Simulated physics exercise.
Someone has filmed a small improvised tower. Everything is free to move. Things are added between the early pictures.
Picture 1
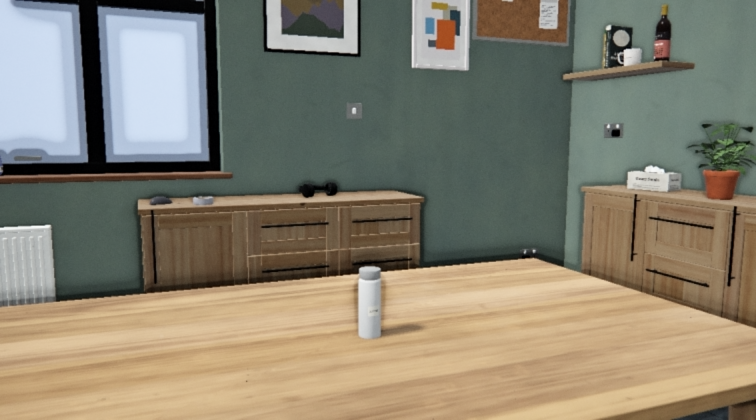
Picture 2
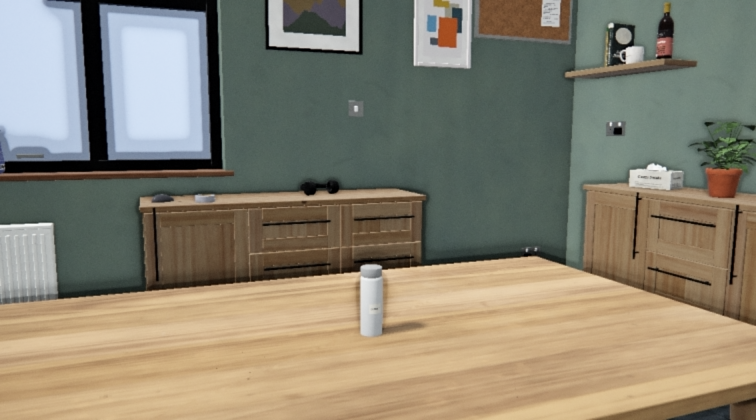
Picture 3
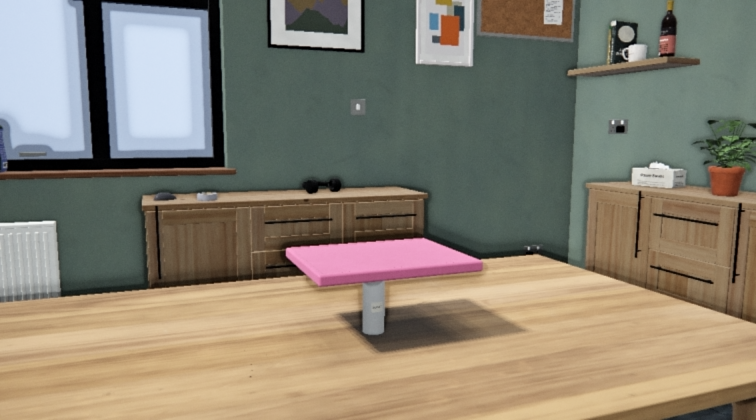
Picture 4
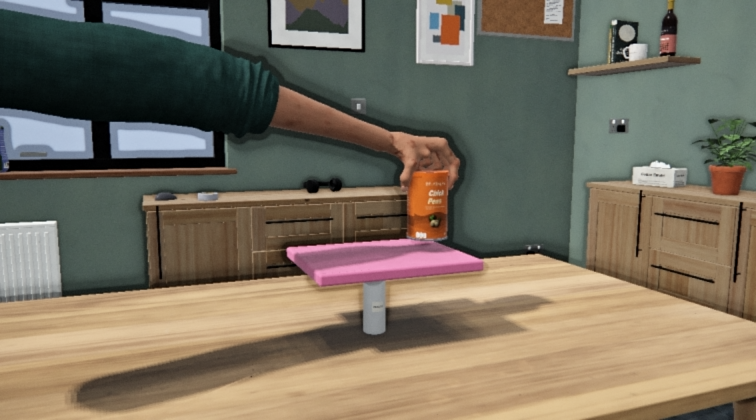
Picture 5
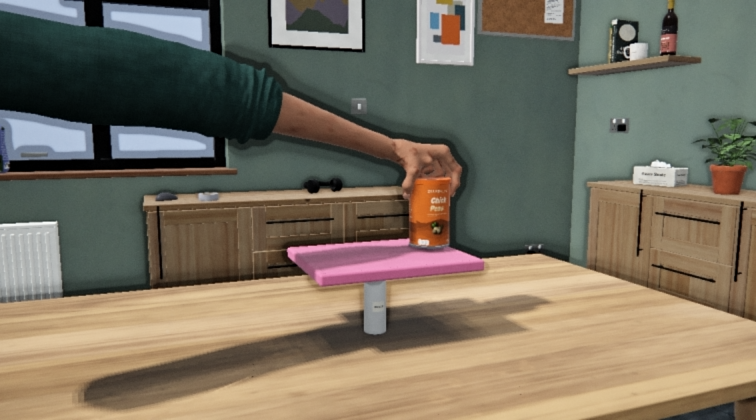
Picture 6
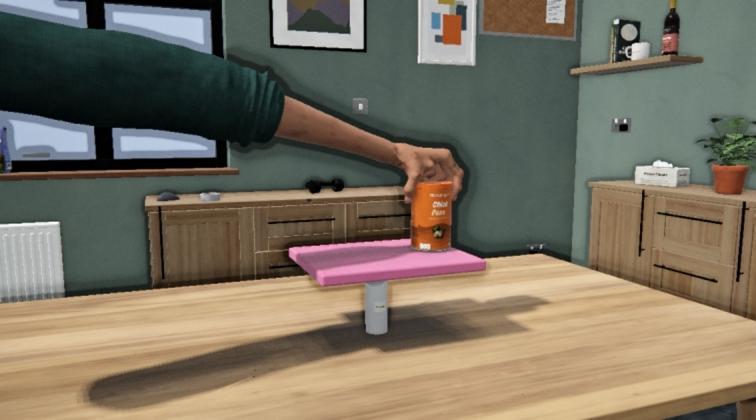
Kitchen table with a small white bottle, a pink lid appearing on top, then a hand lowering an orange tin onto its right side.
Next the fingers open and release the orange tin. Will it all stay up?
As it turns out, it comes apart.
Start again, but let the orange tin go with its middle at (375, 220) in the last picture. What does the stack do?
Then it holds.
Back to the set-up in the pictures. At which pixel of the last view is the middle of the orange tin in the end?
Around (497, 293).
Then, 0.40 s on from there, orange tin now fallen; pink lid turned 56° from how it was put.
Then, 0.70 s on from there, white shaker now fallen; pink lid turned 18° from how it was put.
In the end, fallen, orange tin, pink lid and white shaker. At the end, from the last picture's camera, orange tin near (497, 293). The stack gives way.
